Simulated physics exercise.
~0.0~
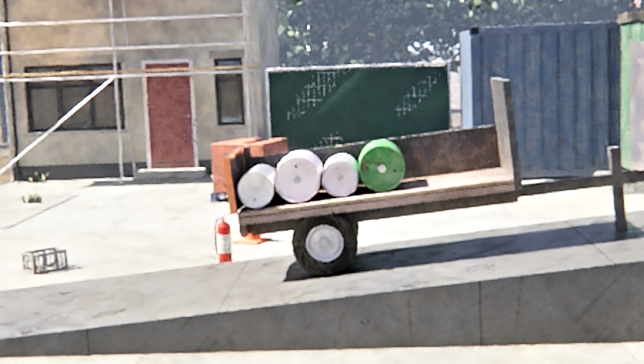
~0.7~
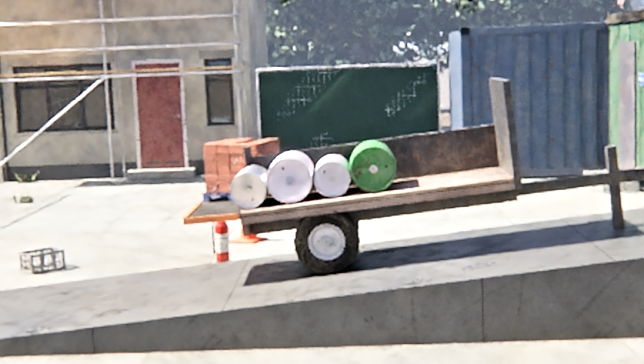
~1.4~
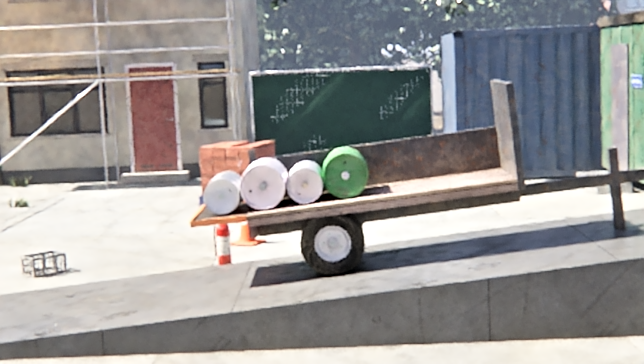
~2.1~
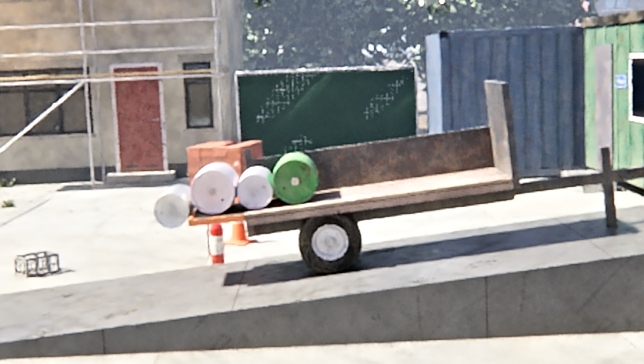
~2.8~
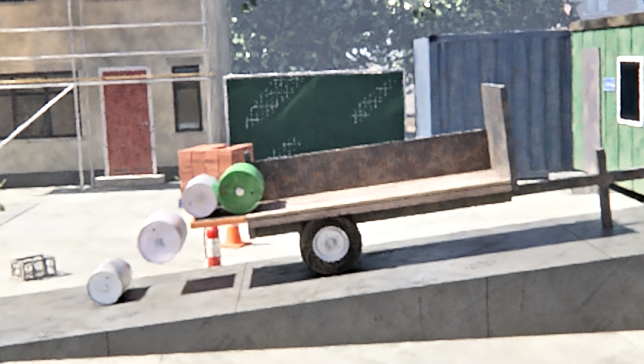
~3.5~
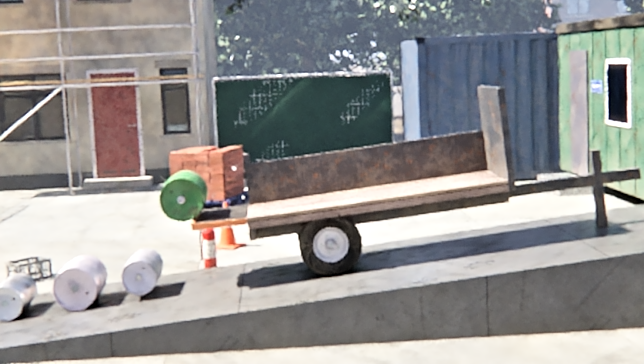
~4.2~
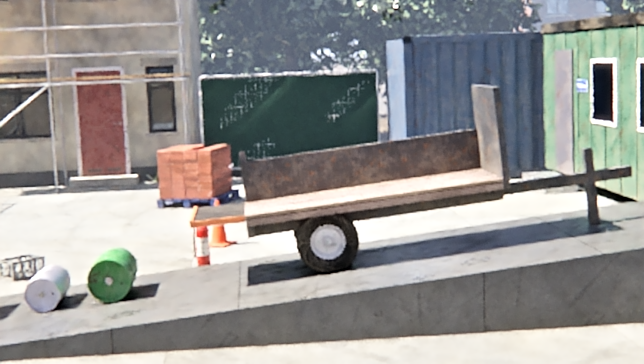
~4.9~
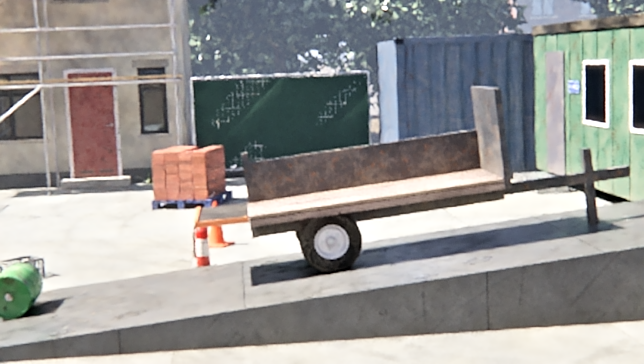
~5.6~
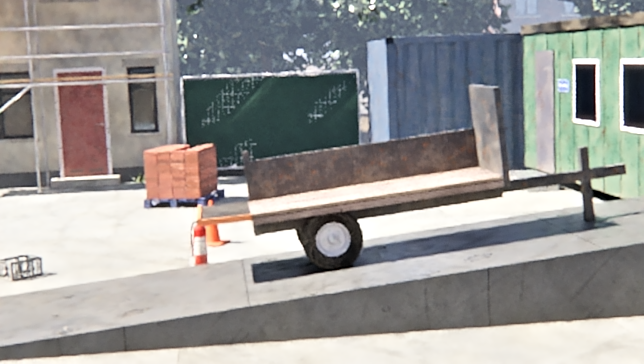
Four drums, three white and one green, rolling left off a sloping trailer bed and down the ramp until all leave view.
